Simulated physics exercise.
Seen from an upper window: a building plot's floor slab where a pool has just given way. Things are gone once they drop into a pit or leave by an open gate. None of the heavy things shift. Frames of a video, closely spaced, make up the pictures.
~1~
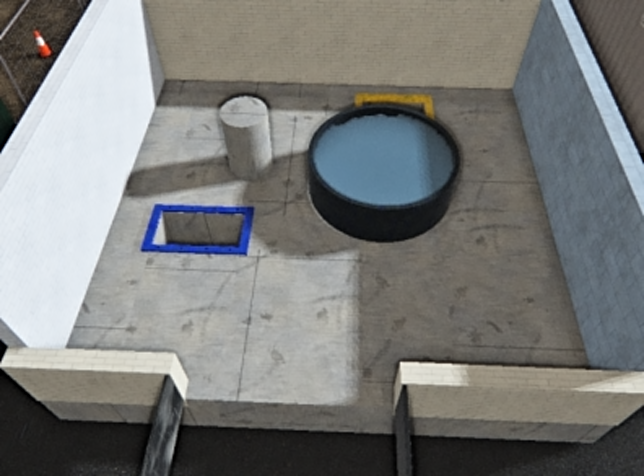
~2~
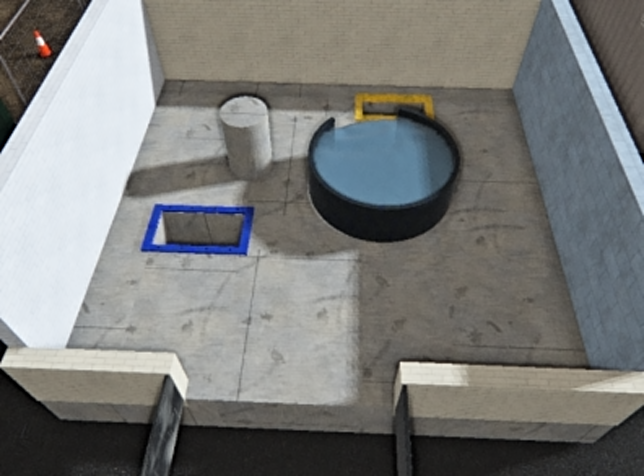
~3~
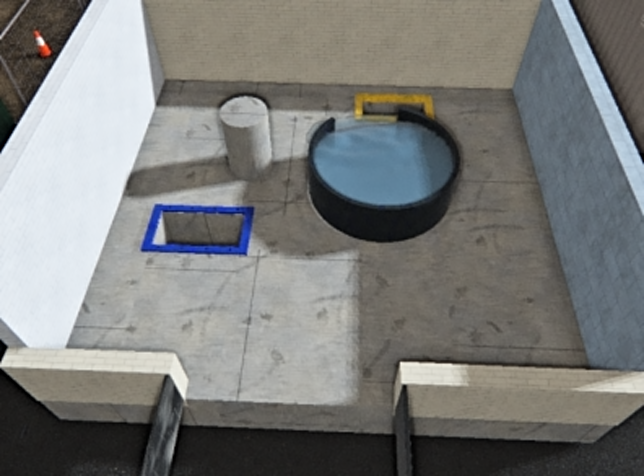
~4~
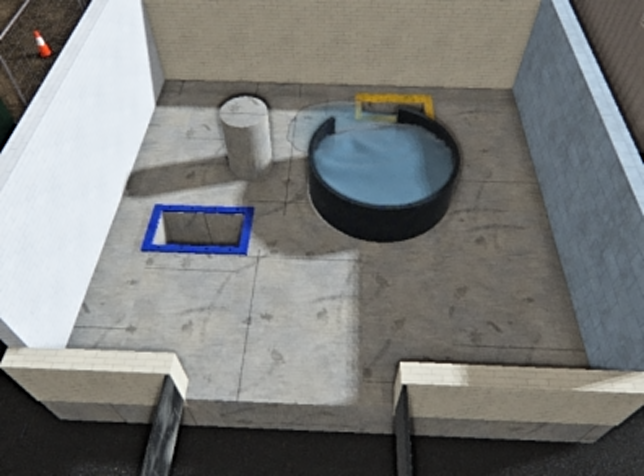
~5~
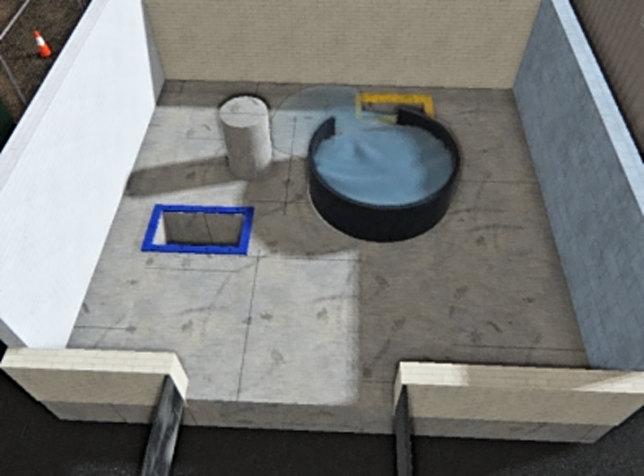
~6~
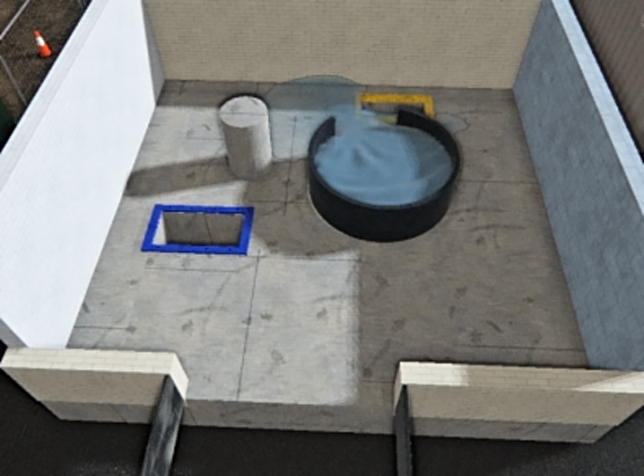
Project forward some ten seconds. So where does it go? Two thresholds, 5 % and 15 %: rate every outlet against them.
Rating by outlet: Gate - below both, blue pit - between the two, yellow pit - above both.
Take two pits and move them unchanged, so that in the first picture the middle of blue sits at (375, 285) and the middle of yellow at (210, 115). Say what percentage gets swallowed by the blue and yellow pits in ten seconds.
Blue 0 %; yellow 20 %.
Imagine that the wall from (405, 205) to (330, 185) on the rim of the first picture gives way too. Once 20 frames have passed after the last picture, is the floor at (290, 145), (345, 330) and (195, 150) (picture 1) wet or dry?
Result, in sequence: Untouched by the flood; inundated; untouched by the flood.
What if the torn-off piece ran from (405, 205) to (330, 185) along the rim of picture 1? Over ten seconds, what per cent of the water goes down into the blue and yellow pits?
In percent: Blue 0, yellow 0.
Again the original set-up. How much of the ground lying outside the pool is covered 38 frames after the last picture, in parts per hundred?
60 %, roughly.
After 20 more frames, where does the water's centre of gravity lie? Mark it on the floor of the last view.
Centre of mass: Roughly (315, 146).
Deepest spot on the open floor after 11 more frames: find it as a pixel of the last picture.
I'd point to (165, 81).
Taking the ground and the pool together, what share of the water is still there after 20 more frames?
Roughly 76 per cent.
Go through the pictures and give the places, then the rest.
In the first picture, the round pool at (383, 156) is whole and still.
In the second picture, the front is at a hidden place, out from the gap on the round pool's far side.
In the third picture, water pours out on the round pool's far side and has run to a hidden place.
In the fourth picture, the front is at (303, 113), out from the gap on the round pool's far side.
In the fifth picture, water pours out on the round pool's far side and has run to (306, 90).
In the sixth picture, the front is at (284, 84), out from the gap on the round pool's far side.
A moment on, water covers 15 % of the floor; the gate 0 %, the blue pit 0 %, the yellow pit 10 %.
Next, water covers 20 % of the floor; the gate 0 %, the blue pit 0 %, the yellow pit 17 %.
Then, water covers 35 % of the floor; the gate 0 %, the blue pit 0 %, the yellow pit 23 %.
Later, water covers 60 % of the floor; the gate 0 %, the blue pit 4 %, the yellow pit 29 %.
In the end, water covers 90 % of the floor; the gate 1 %, the blue pit 8 %, the yellow pit 31 %.
